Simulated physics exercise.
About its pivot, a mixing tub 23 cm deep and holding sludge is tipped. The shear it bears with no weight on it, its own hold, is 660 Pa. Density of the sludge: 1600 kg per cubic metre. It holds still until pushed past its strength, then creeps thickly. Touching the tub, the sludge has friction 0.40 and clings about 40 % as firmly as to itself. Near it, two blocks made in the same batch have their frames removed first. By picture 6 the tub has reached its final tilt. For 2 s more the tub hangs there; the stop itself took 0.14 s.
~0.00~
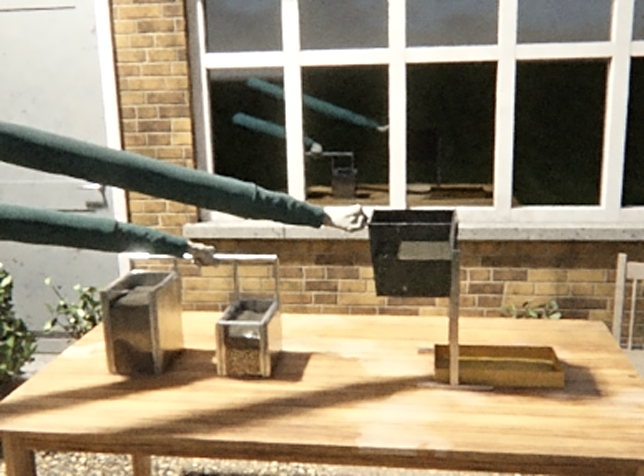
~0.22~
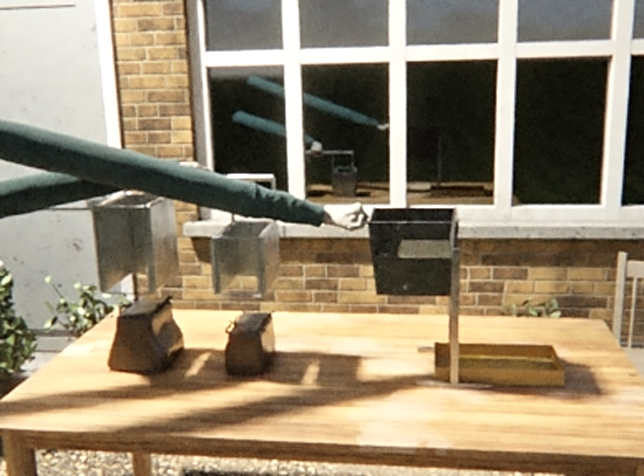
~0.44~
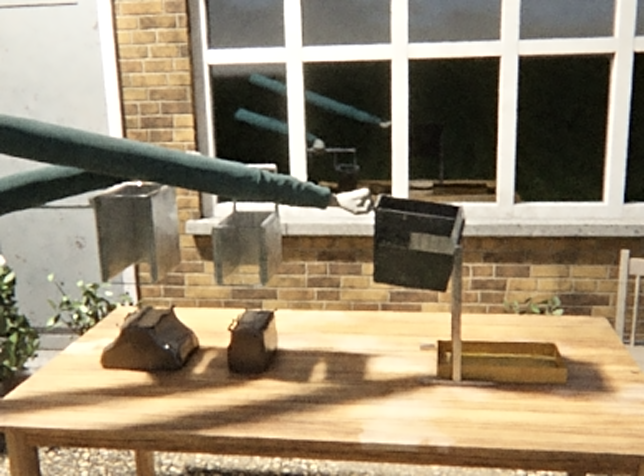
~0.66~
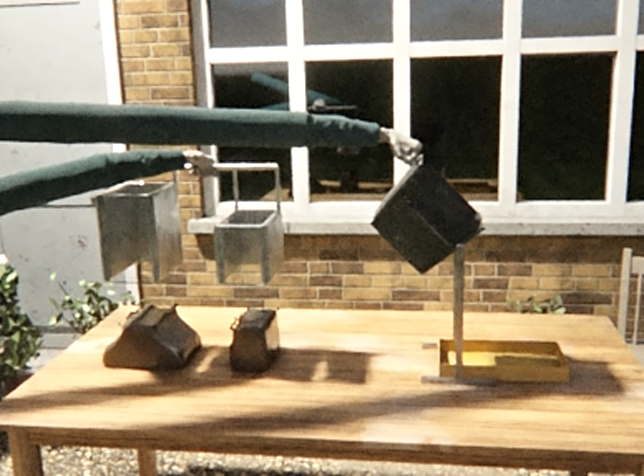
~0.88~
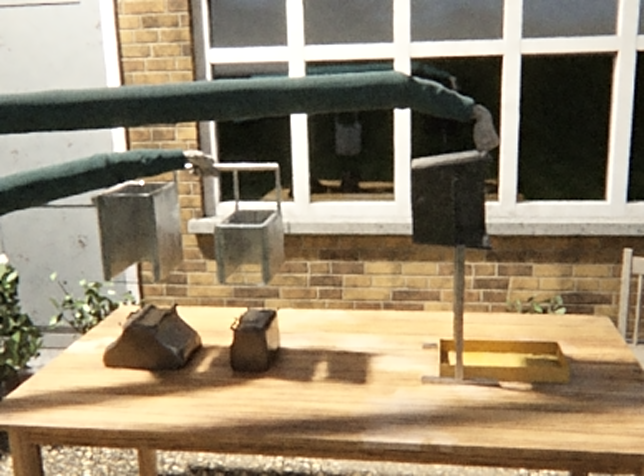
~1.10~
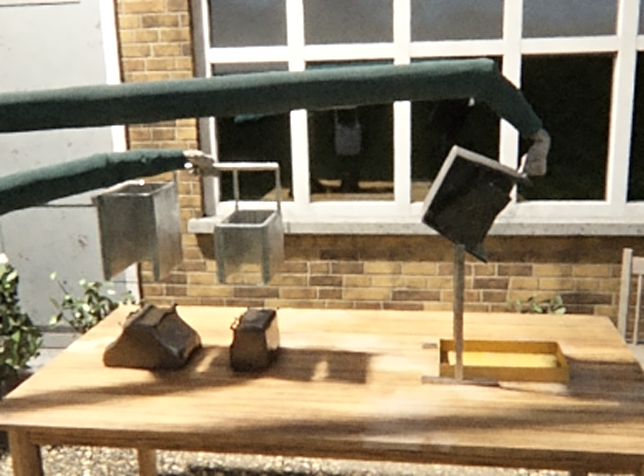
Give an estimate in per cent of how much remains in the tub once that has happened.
0 %.
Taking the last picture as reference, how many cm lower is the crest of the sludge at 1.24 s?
I reckon it's close to 13 cm.
After 1.24 s, the tub is at 118 degrees and holds 36 %.
After 1.41 s, the tub is at 118 degrees and holds 0 %.
After 1.58 s, the tub is at 118 degrees and holds 0 %.
After 1.75 s, the tub is at 118 degrees and holds 0 %.
After 3.10 s, the tub is at 118 degrees and holds 0 %.
